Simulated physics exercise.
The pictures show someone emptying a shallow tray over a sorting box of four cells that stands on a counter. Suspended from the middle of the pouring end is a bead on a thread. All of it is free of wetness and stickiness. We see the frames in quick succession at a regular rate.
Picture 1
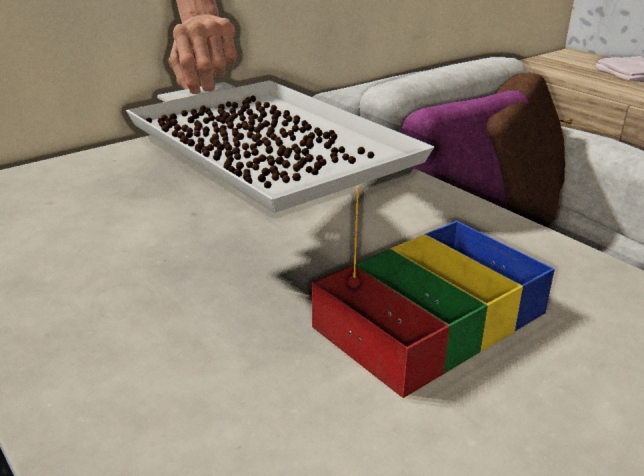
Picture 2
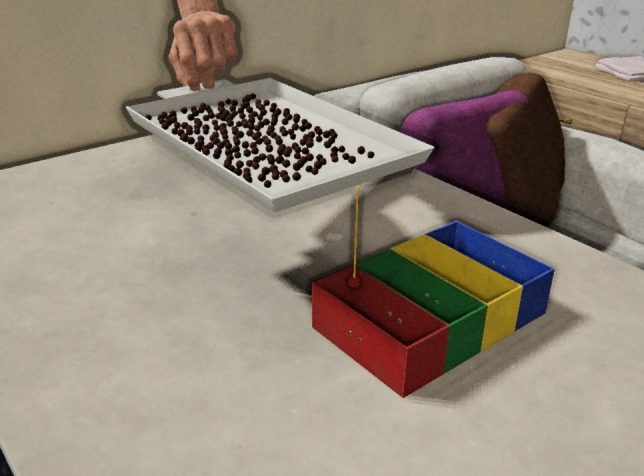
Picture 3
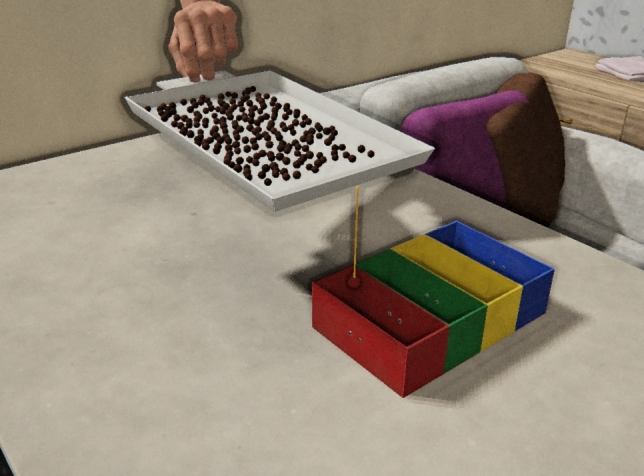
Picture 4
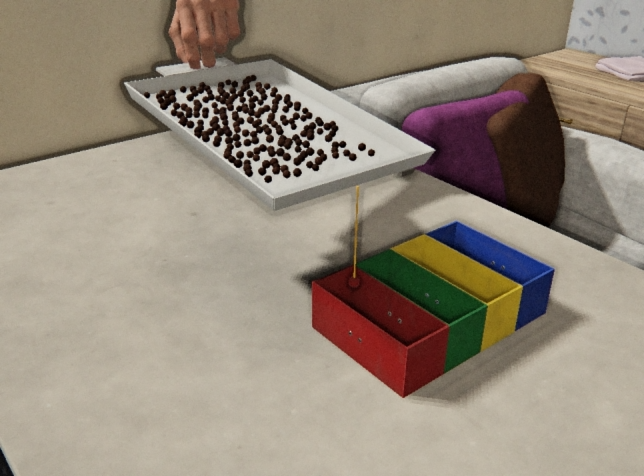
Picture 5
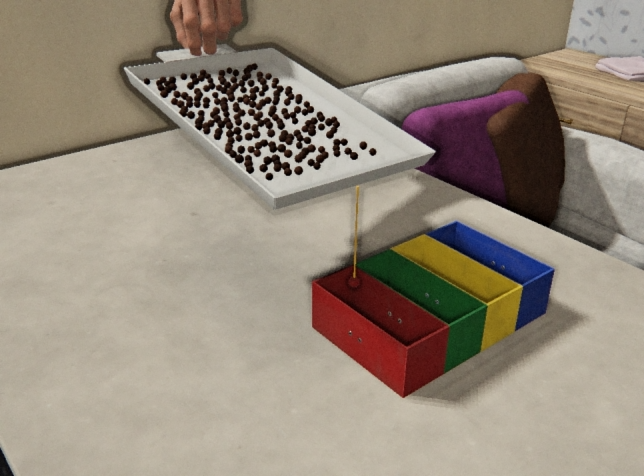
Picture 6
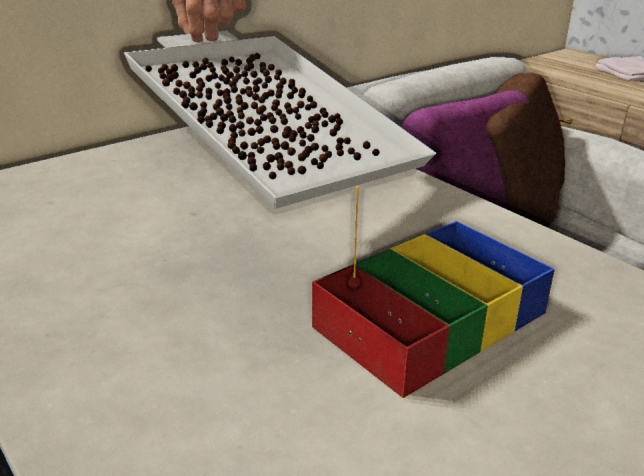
A hand slowly raised the back of a shallow tray of small dark berries, tilting it slightly toward the front, while the hanging bead and the red, green, yellow and blue box stayed still.
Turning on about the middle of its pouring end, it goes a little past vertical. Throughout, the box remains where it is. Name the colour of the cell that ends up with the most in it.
Green.
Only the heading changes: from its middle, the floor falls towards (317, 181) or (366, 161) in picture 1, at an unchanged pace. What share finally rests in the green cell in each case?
Respectively 0 % and 60 %.
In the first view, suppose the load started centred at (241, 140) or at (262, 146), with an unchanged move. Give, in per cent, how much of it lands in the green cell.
Some 40 and then some 30 per cent.
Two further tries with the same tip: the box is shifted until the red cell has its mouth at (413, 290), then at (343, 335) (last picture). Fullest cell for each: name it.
The answer is the red cell for the first try and the cell in yellow for the second.
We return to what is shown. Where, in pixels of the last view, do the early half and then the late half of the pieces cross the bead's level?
Earlier portion about (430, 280); later portion about (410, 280).
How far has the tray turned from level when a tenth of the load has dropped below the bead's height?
Roughly 55 degrees.
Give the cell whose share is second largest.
Behind the top one comes the cell in red.
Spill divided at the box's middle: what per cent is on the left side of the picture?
Around 80 percent of the pieces.
Just after the last frame, tray tipped steeply; the larger part on the tray; about a tenth in the green cell; just a few in the red cell; just a few in the yellow cell; about a tenth falling or outside the box.
A moment on, tray tipped right over; roughly a quarter on the tray; roughly a quarter in the green cell; about a tenth in the red cell; about a tenth in the yellow cell; just a few in the blue cell; roughly a third falling or outside the box.
Further on, tray tipped past a quarter turn; roughly half in the green cell; roughly a quarter in the red cell; about a tenth in the yellow cell; just a few in the blue cell; about a tenth falling or outside the box.
When it is over, tray tipped past a quarter turn; roughly half in the green cell; roughly a quarter in the red cell; about a tenth in the yellow cell; just a few in the blue cell; about a tenth outside the box.
